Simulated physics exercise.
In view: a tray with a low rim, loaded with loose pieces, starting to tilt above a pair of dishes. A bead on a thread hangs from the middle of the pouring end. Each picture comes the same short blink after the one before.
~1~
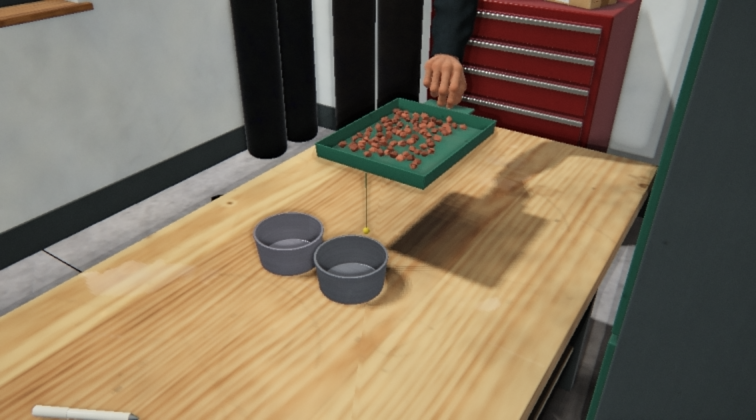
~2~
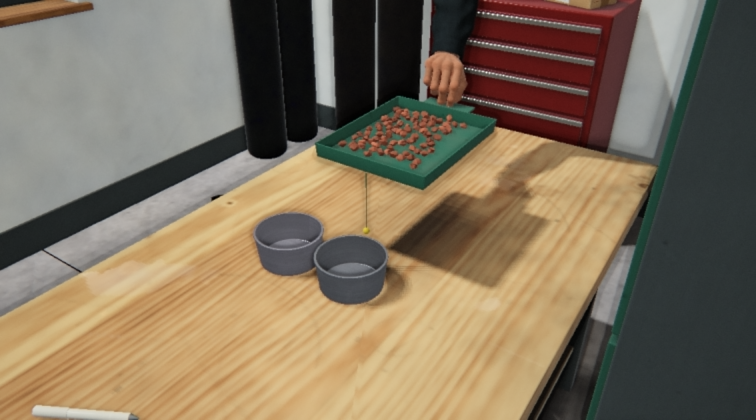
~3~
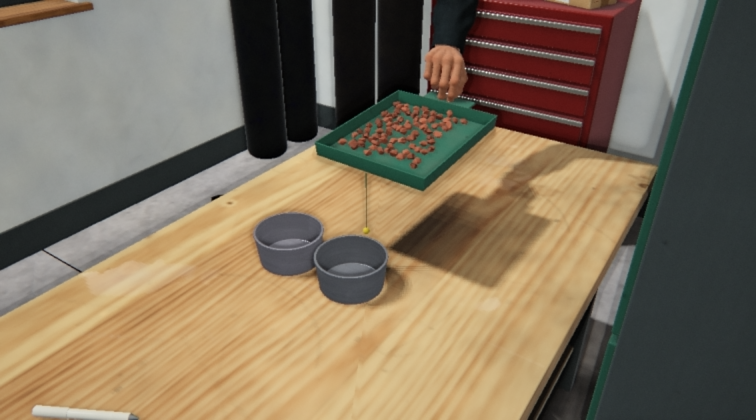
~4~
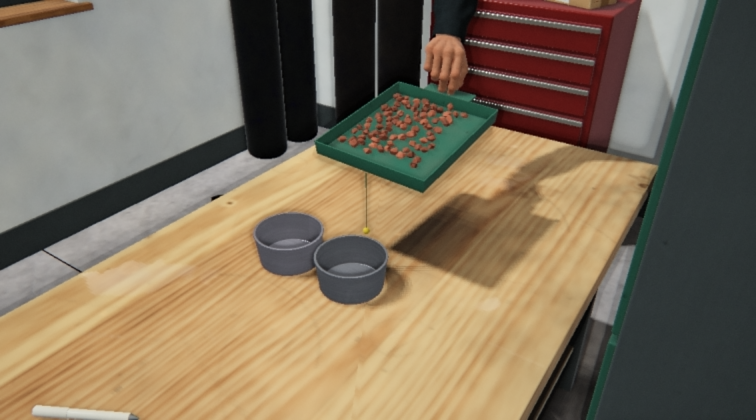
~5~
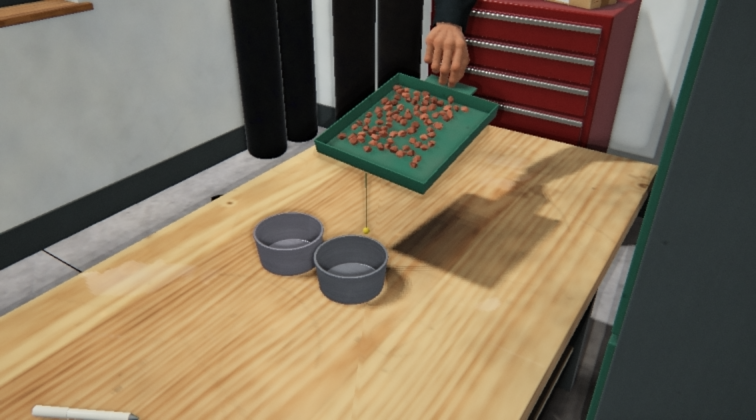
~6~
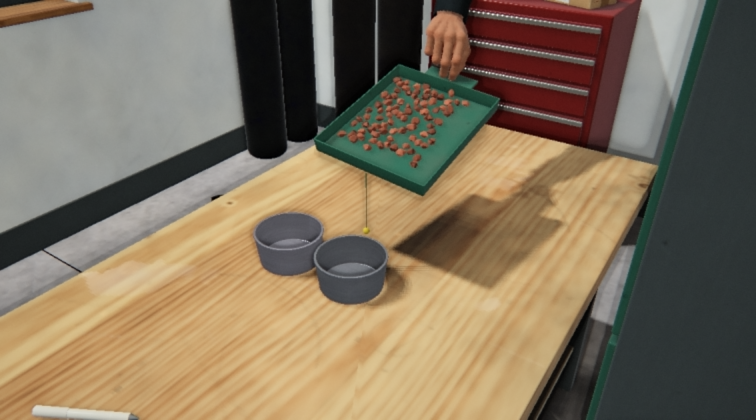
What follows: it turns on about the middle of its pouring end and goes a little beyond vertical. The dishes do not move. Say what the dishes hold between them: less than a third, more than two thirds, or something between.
The two hold less than a third of the load.
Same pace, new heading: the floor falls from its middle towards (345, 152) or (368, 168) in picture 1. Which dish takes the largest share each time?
At the first place the left one, at the second right.
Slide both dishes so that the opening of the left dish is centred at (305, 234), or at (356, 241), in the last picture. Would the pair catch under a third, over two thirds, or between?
One: The middle third. Two: Above two thirds.
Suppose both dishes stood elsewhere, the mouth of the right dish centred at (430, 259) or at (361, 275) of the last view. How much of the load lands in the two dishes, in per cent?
Near 70 % and 20 %.
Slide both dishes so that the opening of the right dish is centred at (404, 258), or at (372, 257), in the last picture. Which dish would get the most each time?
First the right-hand dish, then the right-hand dish.
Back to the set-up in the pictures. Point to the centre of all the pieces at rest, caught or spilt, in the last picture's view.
At about (417, 297).
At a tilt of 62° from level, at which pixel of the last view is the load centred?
Near (406, 175).
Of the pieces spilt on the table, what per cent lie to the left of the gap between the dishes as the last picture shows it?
Some 0 per cent.
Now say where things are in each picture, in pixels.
In the first frame, corners of the pouring end at (317, 143) and (424, 175), level; middle of the load at (400, 133), bits of crushed brick; left dish at (267, 257); right dish at (330, 285); bead on its thread at (366, 231).
In the second frame, corners of the pouring end at (317, 143) and (424, 176), level; middle of the load at (400, 132).
In the third frame, corners of the pouring end at (316, 142) and (424, 177), tipped barely, lowest at the right corner; middle of the load at (400, 129).
In the fourth frame, corners of the pouring end at (316, 141) and (424, 180), tipped a little, lowest at the right corner; middle of the load at (400, 124).
In the fifth frame, corners of the pouring end at (316, 140) and (423, 182), tipped a little, lowest at the right corner; middle of the load at (401, 119).
In the sixth frame, corners of the pouring end at (315, 139) and (423, 185), tipped clearly, lowest at the right corner; middle of the load at (401, 115); left dish at (267, 257); right dish at (330, 285).
Soon, tray tipped steeply; nearly all on the tray; a small part in the air.
A while on, tray tipped past a quarter turn; about a third on the tray; a small part in the right dish; about a third outside both; a small part in the air.
Towards the end, tray tipped past a quarter turn; a small part in the right dish; most outside both.
Finally, tray tipped past a quarter turn; a small part in the right dish; none in the left dish; most outside both.
